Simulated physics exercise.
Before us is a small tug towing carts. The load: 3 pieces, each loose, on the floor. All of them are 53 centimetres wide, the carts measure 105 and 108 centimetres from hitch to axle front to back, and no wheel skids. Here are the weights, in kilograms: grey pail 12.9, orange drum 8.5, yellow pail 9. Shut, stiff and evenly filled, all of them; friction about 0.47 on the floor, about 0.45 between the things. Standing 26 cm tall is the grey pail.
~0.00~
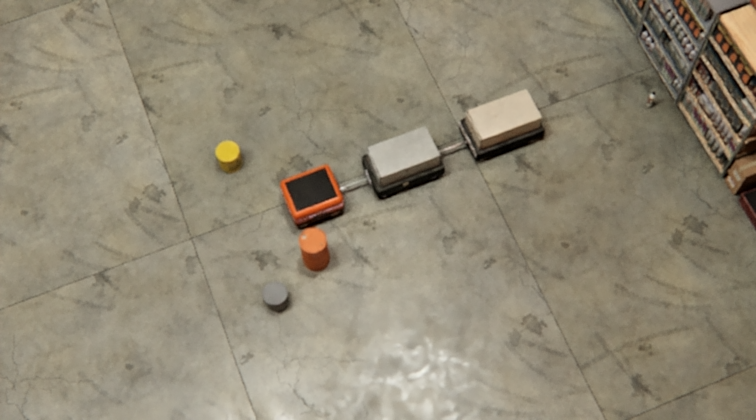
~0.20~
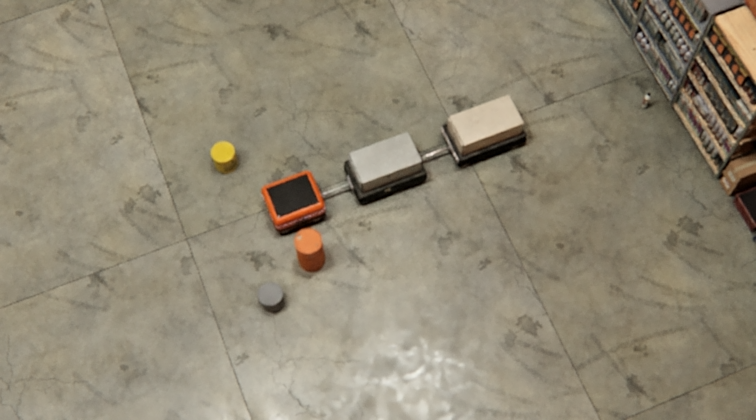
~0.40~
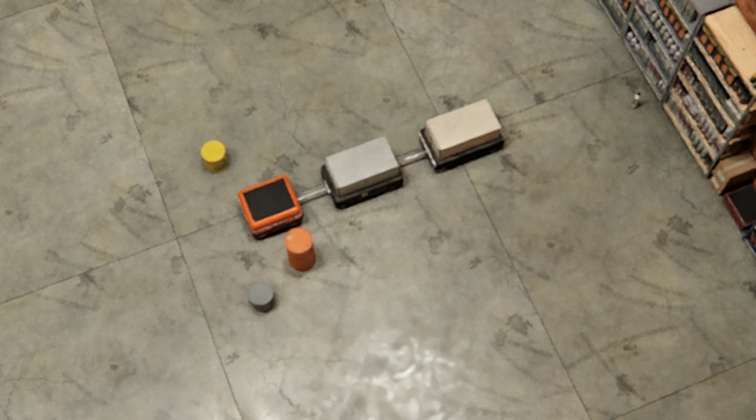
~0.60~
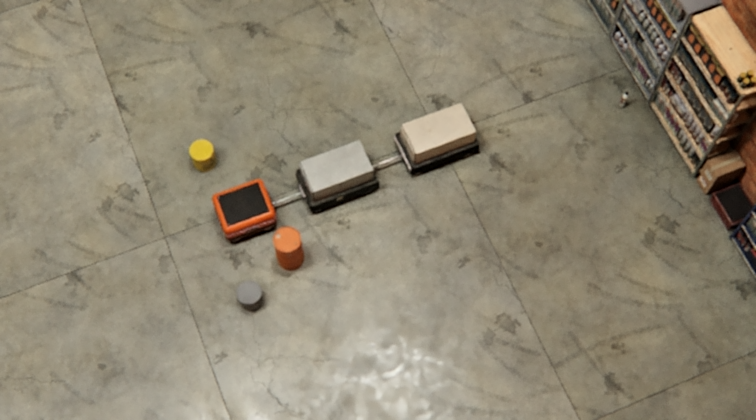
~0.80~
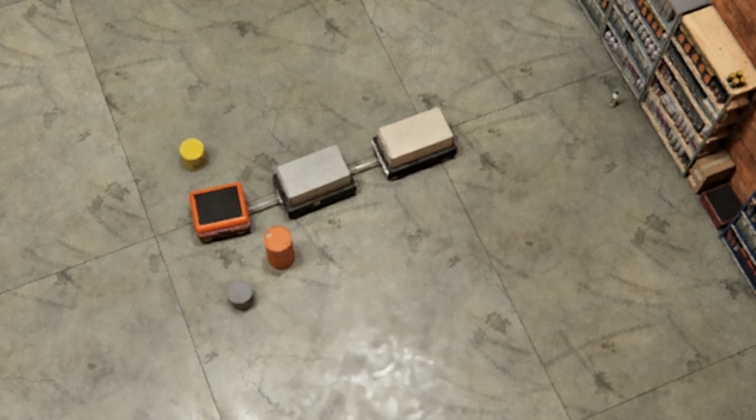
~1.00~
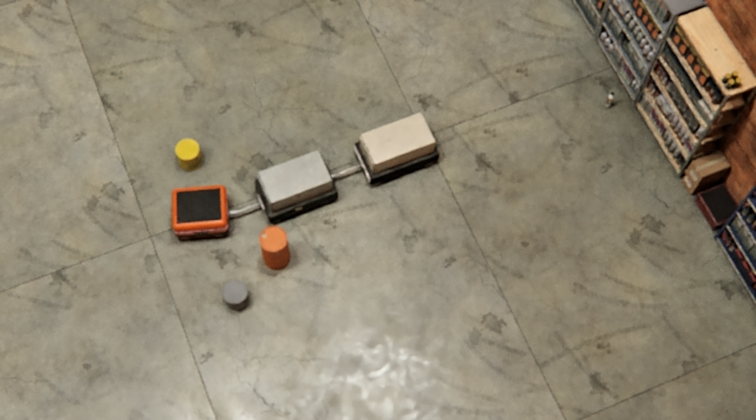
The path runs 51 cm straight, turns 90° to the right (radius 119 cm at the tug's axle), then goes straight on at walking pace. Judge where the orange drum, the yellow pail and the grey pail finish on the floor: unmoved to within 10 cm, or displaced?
The orange drum is unmoved. The yellow pail is displaced. The grey pail is unmoved.
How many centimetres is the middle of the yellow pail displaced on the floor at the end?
I'd put it at about 74 centimetres.
After 2.70 s, tug 235 cm along.
After 4.50 s, tug 392 cm along; yellow pail slid 45 cm near (175, 126).
At rest (6.9 s), not toppled but over 10 cm from the start, yellow pail; the other 2 in place, give or take 10 cm. Seen from the same camera at the end, orange drum near (275, 249), yellow pail near (175, 105).
